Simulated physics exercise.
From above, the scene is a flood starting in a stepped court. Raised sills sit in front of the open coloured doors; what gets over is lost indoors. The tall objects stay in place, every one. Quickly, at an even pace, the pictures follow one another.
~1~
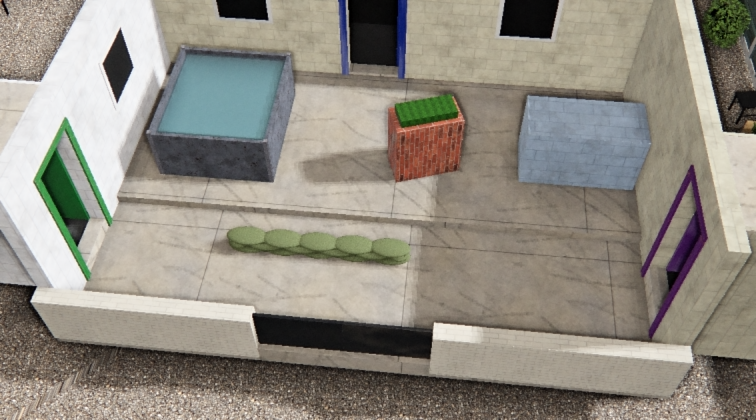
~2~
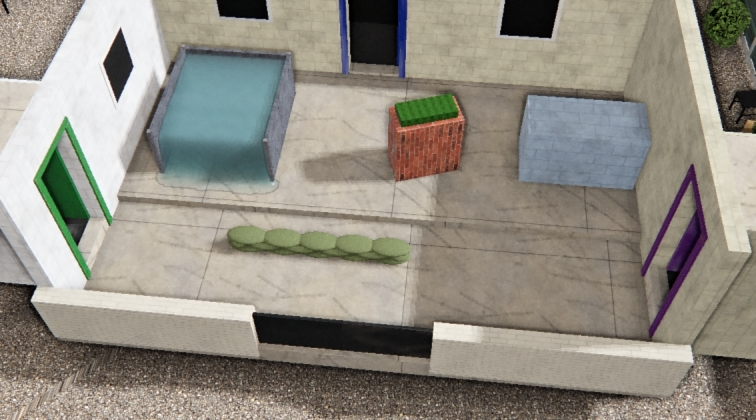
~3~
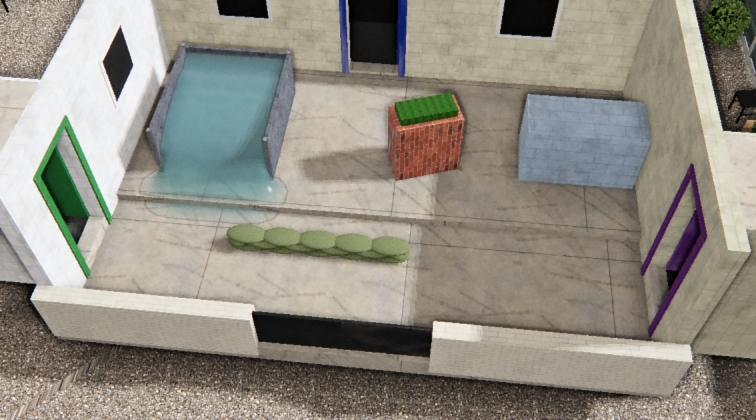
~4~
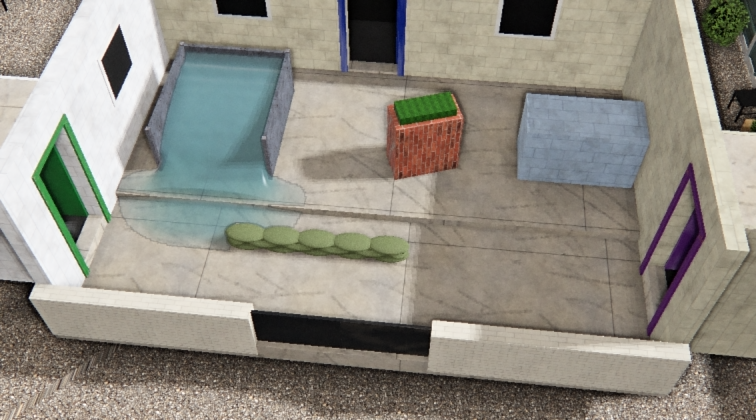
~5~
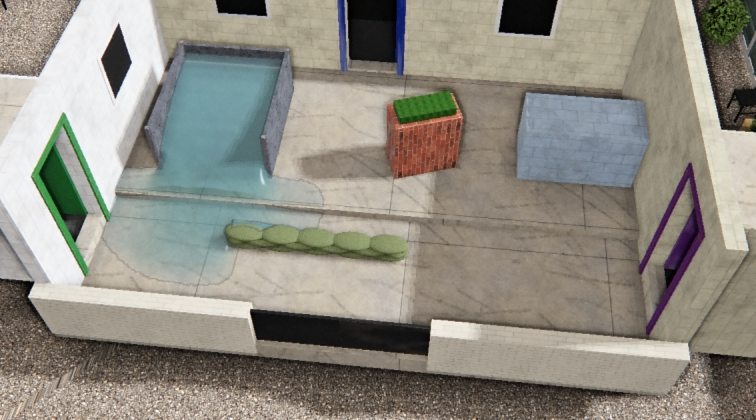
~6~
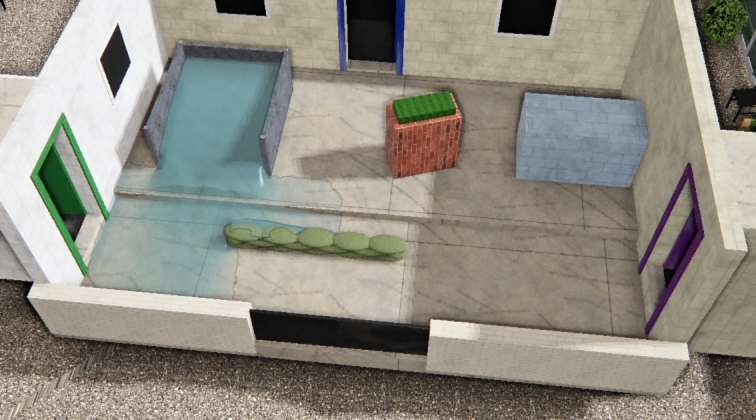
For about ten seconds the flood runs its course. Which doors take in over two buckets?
Door by door: The purple door does not, the blue door does not, the green door does.
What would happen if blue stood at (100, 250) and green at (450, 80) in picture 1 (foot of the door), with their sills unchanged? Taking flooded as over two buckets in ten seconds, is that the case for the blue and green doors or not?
As it turns out, the blue door spills past but the green door keeps clear.
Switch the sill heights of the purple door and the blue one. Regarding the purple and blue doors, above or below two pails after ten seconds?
Looking at both, purple receives more, and blue receives less.
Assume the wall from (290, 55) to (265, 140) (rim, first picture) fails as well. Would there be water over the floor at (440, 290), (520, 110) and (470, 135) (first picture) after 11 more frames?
The first spot is swamped, the second swamped, the third swamped.
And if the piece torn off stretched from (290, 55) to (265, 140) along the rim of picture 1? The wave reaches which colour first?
Answer: The blue one.
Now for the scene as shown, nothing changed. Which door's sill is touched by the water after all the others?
Answer is the door marked blue.
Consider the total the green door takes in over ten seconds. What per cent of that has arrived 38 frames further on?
That share would be near 100 %.
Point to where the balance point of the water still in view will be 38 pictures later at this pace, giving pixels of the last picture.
The centre of mass sits at about (352, 253).
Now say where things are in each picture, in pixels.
In the first picture, the open tank at (223, 96) is whole and still.
In the second picture, water pours out at (215, 164) and has run to (276, 183).
In the third picture, the front is at (278, 202), out from the gap at (215, 164).
In the fourth picture, water pours out at (214, 164) and has run to (280, 232).
In the fifth picture, the front is at (148, 272), out from the gap at (214, 163).
In the sixth picture, water pours out at (213, 163) and has run to a hidden place.
A moment on, water covers 25 % of the floor; the purple door not reached, the blue door not reached, the green door wet at the sill, nothing in.
Next, water covers 35 % of the floor; the purple door not reached, the blue door not reached, the green door under two buckets in.
Then, water covers 50 % of the floor; the purple door wet at the sill, nothing in, the blue door not reached, the green door over two buckets in.
Later, water covers 60 % of the floor; the purple door wet at the sill, nothing in, the blue door not reached, the green door over two buckets in.
In the end, water covers 70 % of the floor; the purple door wet at the sill, nothing in, the blue door wet at the sill, nothing in, the green door over two buckets in.
